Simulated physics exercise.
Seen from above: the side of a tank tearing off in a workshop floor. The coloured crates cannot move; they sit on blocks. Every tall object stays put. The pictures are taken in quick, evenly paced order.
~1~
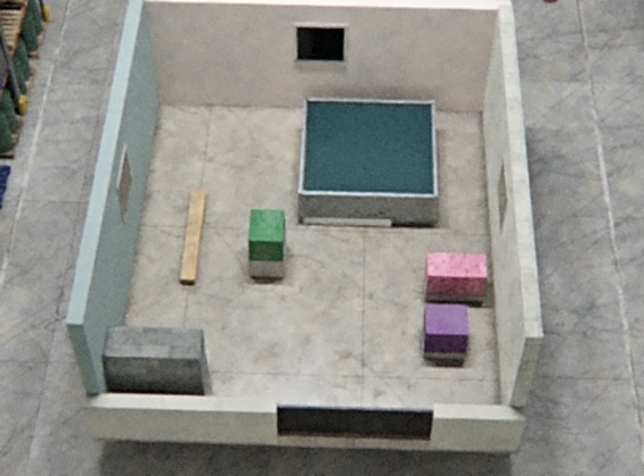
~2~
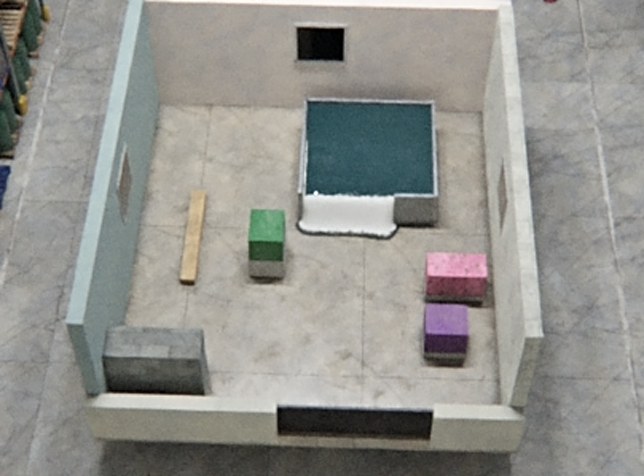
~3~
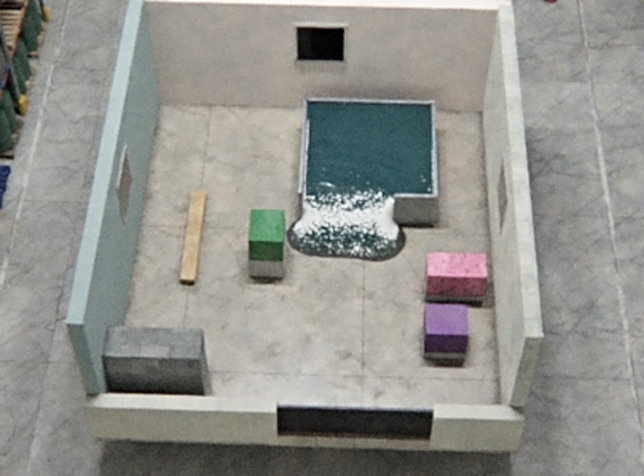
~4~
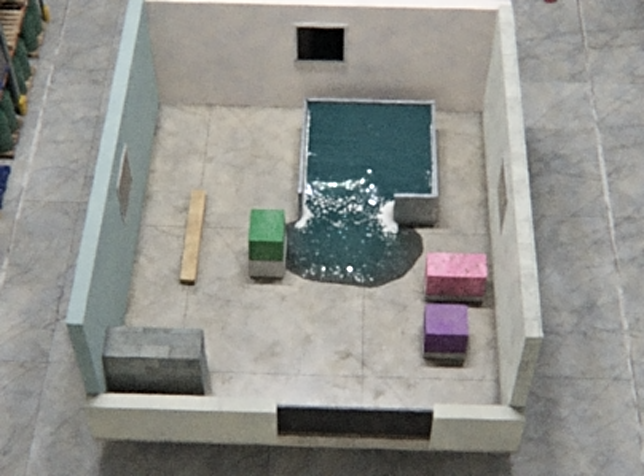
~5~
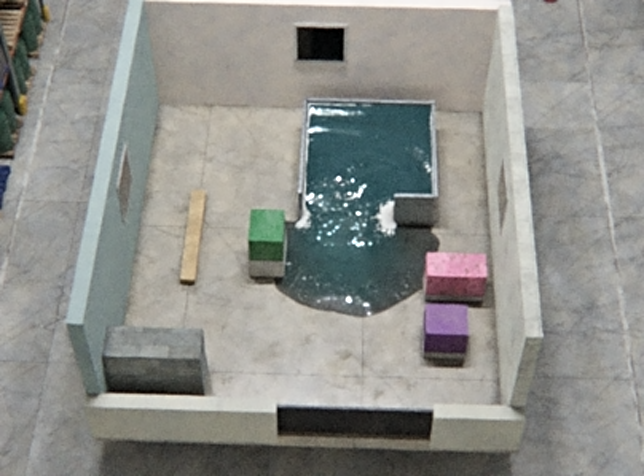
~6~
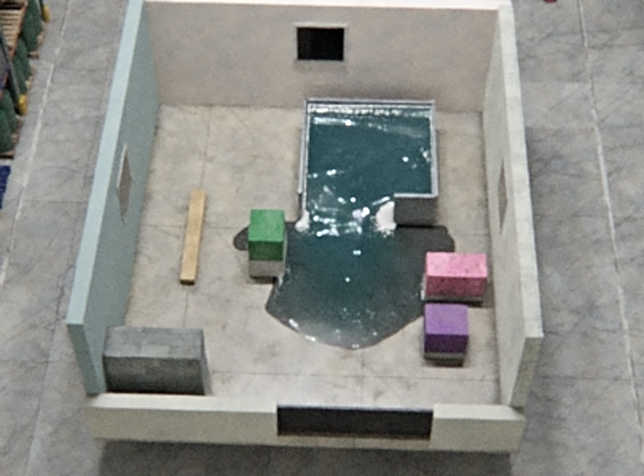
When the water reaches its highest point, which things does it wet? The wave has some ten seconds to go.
Purple crate: Reached by water. Green crate: Kept safe. Pink crate: Reached by water.
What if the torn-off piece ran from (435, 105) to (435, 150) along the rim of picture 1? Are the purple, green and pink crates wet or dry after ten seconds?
Here's how it goes: The purple crate is left untouched, the green crate is left untouched, and the pink crate is swamped.
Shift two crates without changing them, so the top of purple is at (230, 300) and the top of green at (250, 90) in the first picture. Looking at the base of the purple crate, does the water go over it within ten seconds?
Briefly, purple gets flooded.
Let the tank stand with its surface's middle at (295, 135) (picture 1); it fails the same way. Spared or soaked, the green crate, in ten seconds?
Green: Overtopped.
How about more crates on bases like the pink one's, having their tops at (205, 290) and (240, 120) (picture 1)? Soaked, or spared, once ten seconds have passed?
Becomes wet, is left dry.
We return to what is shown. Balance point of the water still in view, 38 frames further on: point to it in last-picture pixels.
Somewhere near (327, 299).
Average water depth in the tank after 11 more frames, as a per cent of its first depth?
My reading: Near 48 %.
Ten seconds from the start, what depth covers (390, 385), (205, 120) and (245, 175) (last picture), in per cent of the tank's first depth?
First spot roughly 16 %, second 20 %, third 6 %.
A moment on, water covers 35 % of the floor; the purple crate water round its plinth, the green crate water round its plinth, the pink crate water round its plinth.
Next, water covers 45 % of the floor; the purple crate water round its plinth, the green crate water round its plinth, the pink crate water round its plinth.
Then, water covers 55 % of the floor; the purple crate water round its plinth, the green crate water round its plinth, the pink crate water round its plinth.
Later, water covers 80 % of the floor; the purple crate water round its plinth, the green crate water round its plinth, the pink crate water round its plinth.
In the end, water covers 100 % of the floor; the purple crate was topped, the green crate stayed above the water, the pink crate was topped.
